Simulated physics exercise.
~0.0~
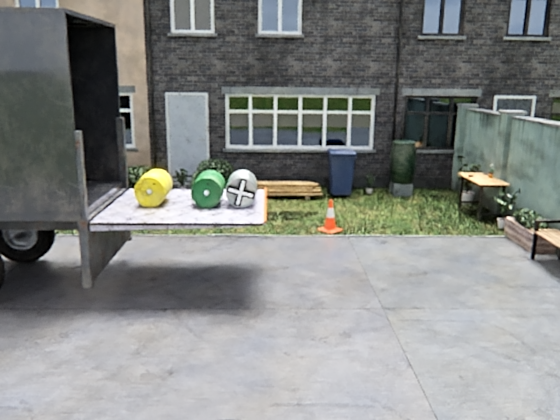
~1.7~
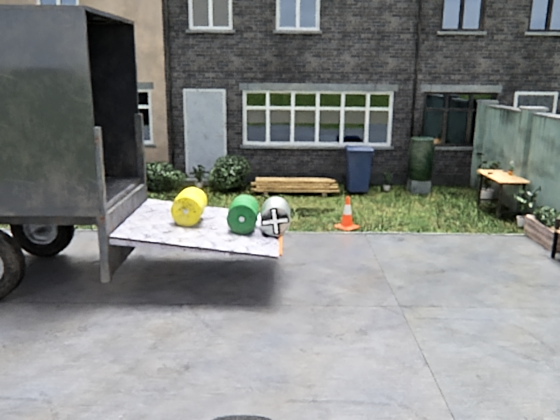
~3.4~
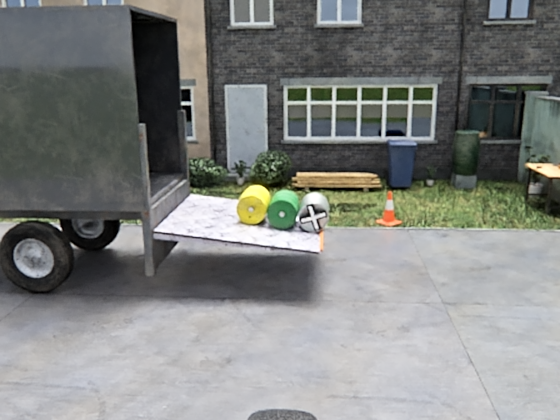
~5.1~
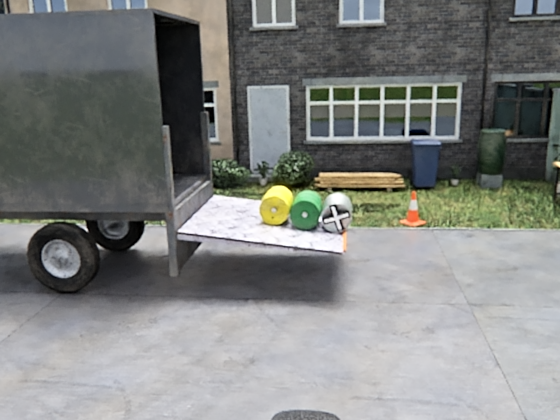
At the start, a yellow keg, a green keg and a pale grey one marked with a cross lie on the raised tail-lift of a grey box trailer, in front of a brick house. The plate sinks and tilts down towards its right edge, and all three roll right. The grey keg comes up to the edge with the green close behind it, while the yellow trails with a gap. The yellow then rolls on and closes up to the green as the view pans slightly left. At the end, all three rest in a row on the sloping plate, none having fallen off.
